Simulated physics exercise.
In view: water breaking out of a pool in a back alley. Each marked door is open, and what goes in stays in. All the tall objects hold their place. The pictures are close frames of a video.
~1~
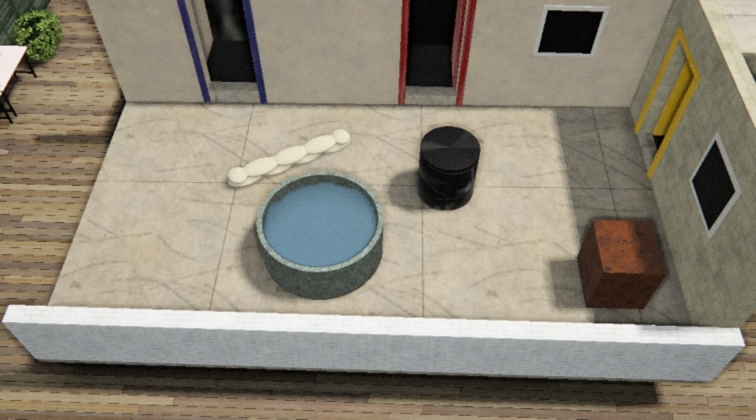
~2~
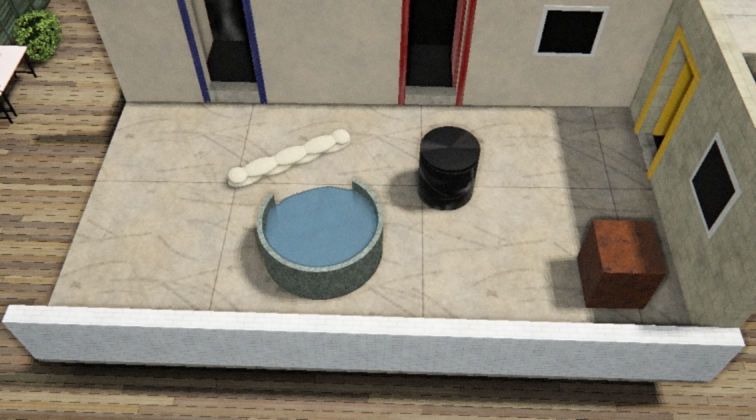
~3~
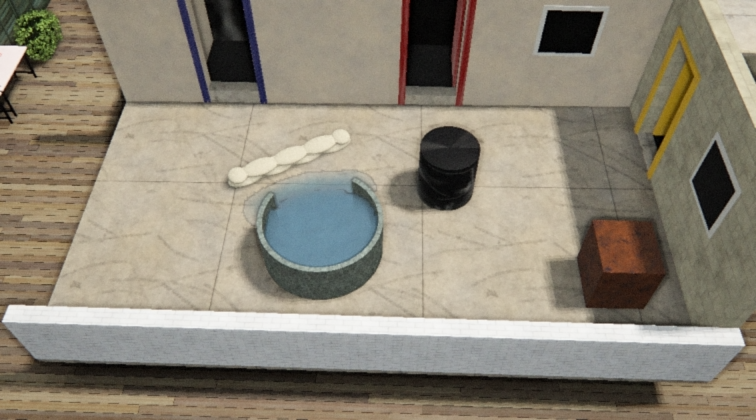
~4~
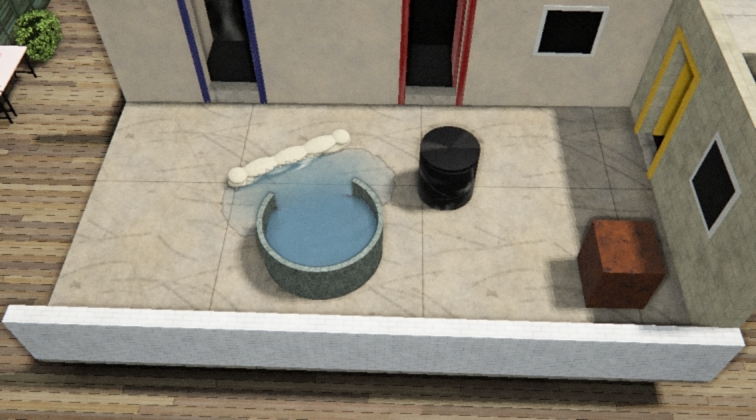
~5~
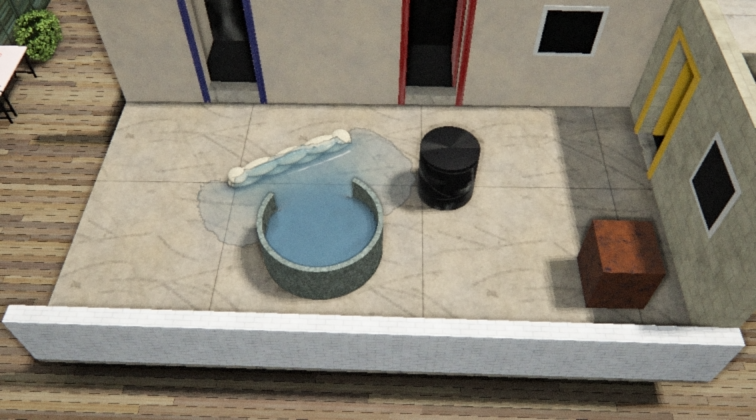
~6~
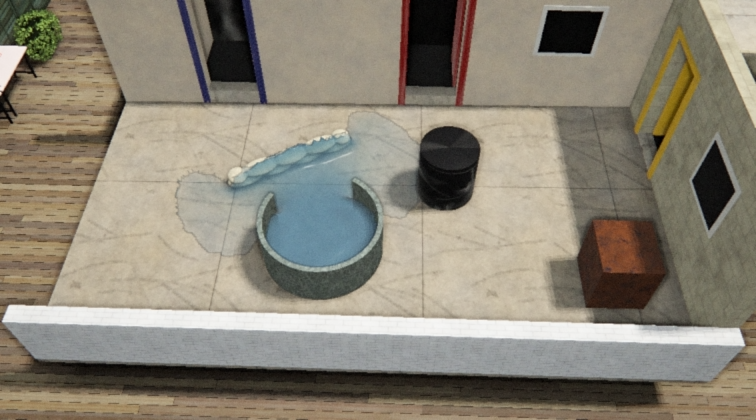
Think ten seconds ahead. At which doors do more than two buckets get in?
One by one: The red door admits no more than that; the blue door admits no more than that; the yellow door lets in a lot.
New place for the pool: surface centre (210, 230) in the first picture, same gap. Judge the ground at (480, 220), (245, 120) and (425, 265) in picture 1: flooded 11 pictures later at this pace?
In turn: Not flooded, covered, not flooded.
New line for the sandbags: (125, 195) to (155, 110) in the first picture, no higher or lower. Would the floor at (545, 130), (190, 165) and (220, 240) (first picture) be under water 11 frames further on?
In turn: Dry, awash, not flooded.
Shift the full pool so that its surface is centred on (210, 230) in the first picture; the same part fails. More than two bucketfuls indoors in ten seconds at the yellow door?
One by one: Yellow door holds.
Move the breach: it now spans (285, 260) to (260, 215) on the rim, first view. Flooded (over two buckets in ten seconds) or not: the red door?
My reading: Red holds.
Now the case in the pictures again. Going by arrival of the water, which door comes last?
That is the yellow-painted one.
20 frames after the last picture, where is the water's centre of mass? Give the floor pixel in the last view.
Near (352, 177).
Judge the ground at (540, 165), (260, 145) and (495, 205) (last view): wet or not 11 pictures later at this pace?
As listed: Not flooded, under water, clear.
A moment on, water covers 25 % of the floor; the red door wet at the sill, nothing in, the blue door not reached, the yellow door not reached.
Next, water covers 45 % of the floor; the red door wet at the sill, nothing in, the blue door wet at the sill, nothing in, the yellow door not reached.
Then, water covers 55 % of the floor; the red door wet at the sill, nothing in, the blue door wet at the sill, nothing in, the yellow door under two buckets in.
Later, water covers 65 % of the floor; the red door wet at the sill, nothing in, the blue door wet at the sill, nothing in, the yellow door over two buckets in.
In the end, water covers 65 % of the floor; the red door wet at the sill, nothing in, the blue door wet at the sill, nothing in, the yellow door over two buckets in.
